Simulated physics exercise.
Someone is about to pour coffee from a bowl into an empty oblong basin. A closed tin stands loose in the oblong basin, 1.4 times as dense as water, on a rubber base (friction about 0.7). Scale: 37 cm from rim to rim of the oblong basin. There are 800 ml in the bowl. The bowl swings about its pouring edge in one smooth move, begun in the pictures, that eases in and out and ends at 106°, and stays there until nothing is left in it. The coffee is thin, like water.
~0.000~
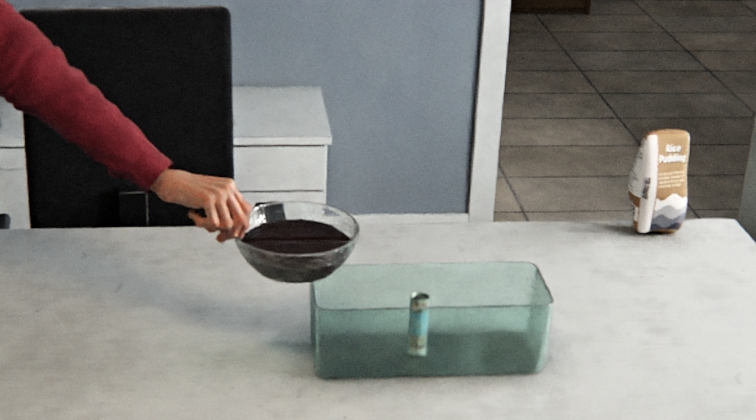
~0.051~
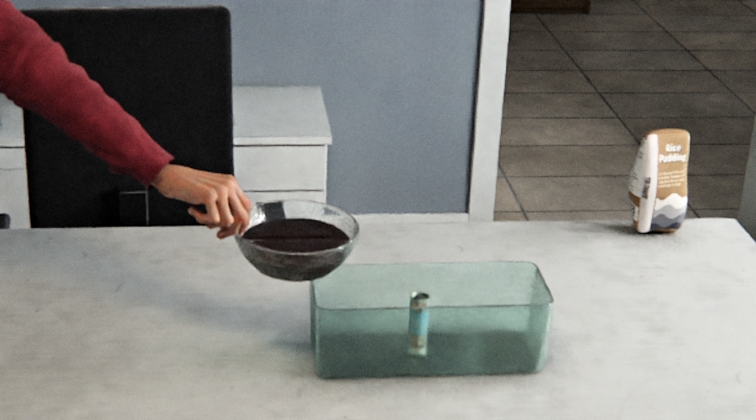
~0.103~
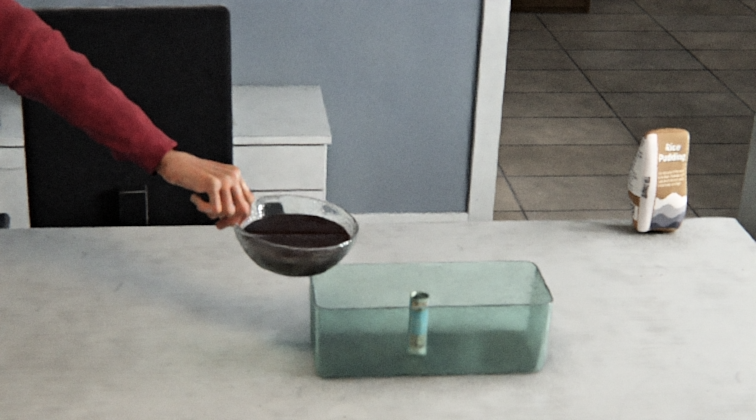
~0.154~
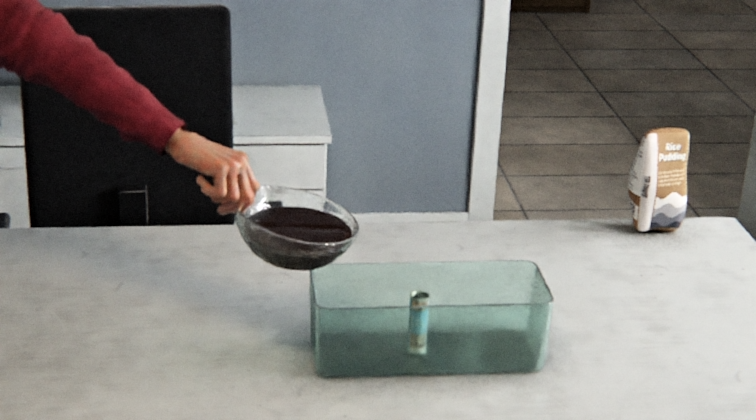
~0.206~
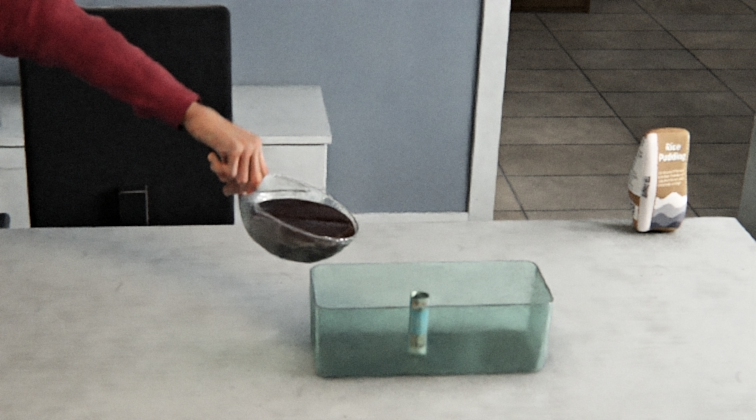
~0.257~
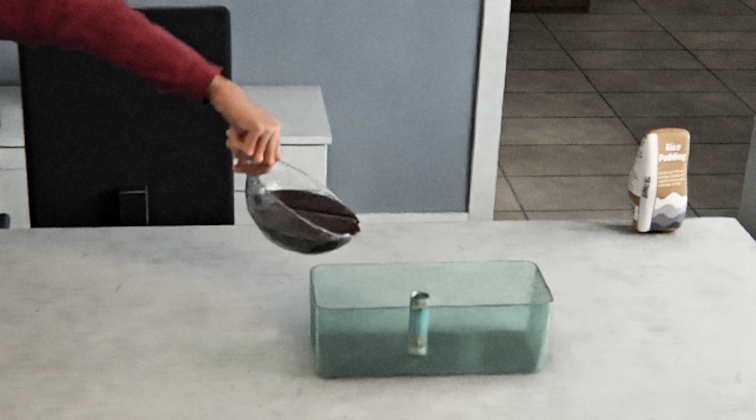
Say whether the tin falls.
The tin stays up.
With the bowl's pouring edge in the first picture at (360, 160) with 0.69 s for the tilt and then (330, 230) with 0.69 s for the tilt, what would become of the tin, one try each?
First it topples; then it topples.
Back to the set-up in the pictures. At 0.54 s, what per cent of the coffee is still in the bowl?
Near 18 in a hundred.
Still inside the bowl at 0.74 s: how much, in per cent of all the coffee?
Near 0 in a hundred.
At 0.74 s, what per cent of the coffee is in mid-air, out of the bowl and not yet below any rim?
Some 1 per cent.
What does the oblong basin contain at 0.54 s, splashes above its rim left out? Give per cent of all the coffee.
Near 18 in a hundred.
By 0.54 s the tilt is 94° and 19 per cent is still to pour; the tin stands where it began.
By 0.74 s the tilt is 106° and 0 per cent is still to pour; the tin stands where it began.
By 0.96 s the tilt is 106° and 0 per cent is still to pour; the tin stands where it began.
By 1.19 s the tilt is 106° and 0 per cent is still to pour; the tin stands where it began.
At rest the tin stands where it began.
